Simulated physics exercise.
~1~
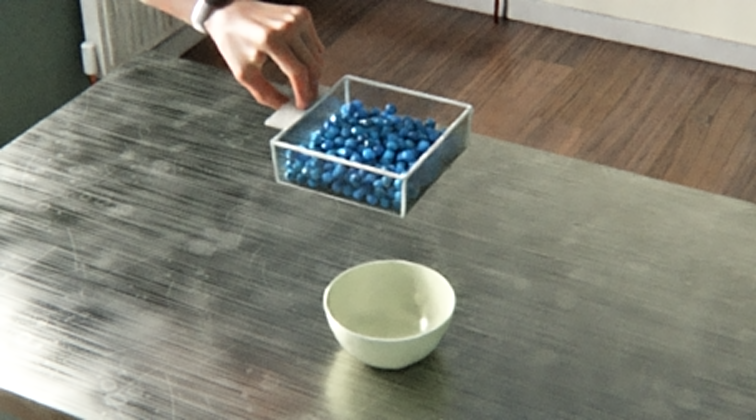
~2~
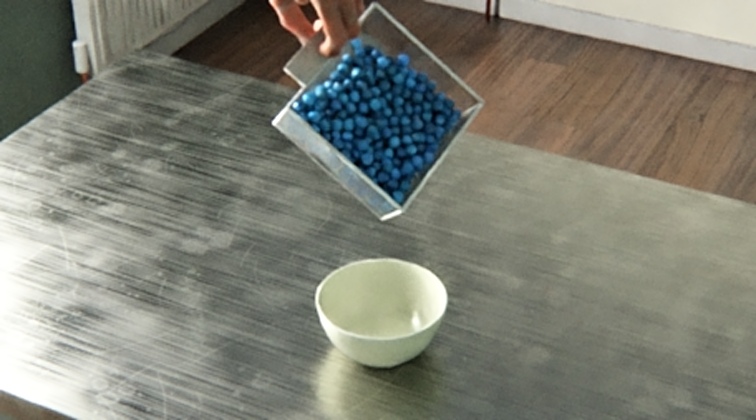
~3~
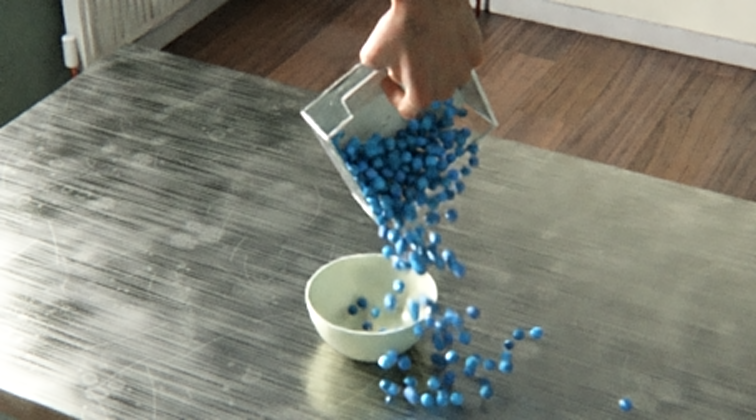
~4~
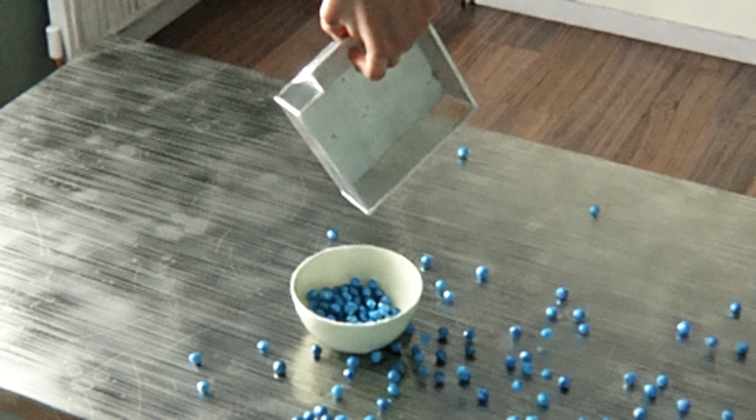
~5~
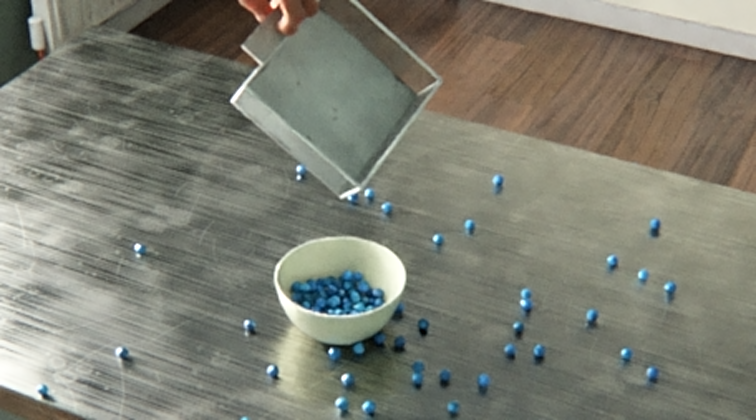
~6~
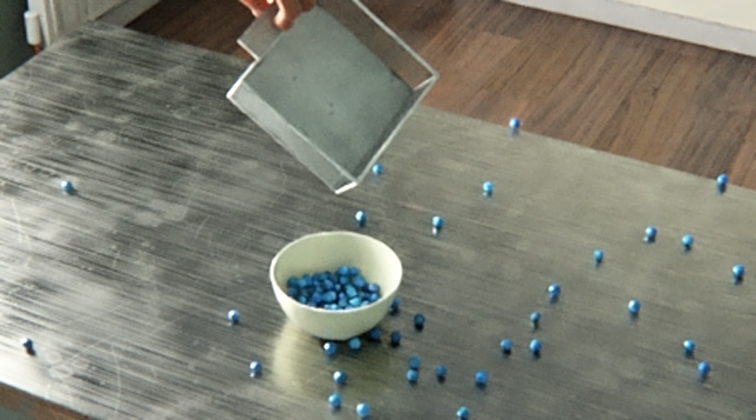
Blue glass pebbles fill a clear, shallow box held by a hand above a pale green bowl on a brushed metal table, seen from above at an angle, with a wooden floor behind. The hand tilts the box, and the pebbles stay piled inside at first. As it tips further, they pour down in a stream, some landing in the bowl and many bouncing and scattering across the table. The emptied box turns partway back and is held there. At the end, the bowl holds a fair share, while more pebbles lie or roll outside it.
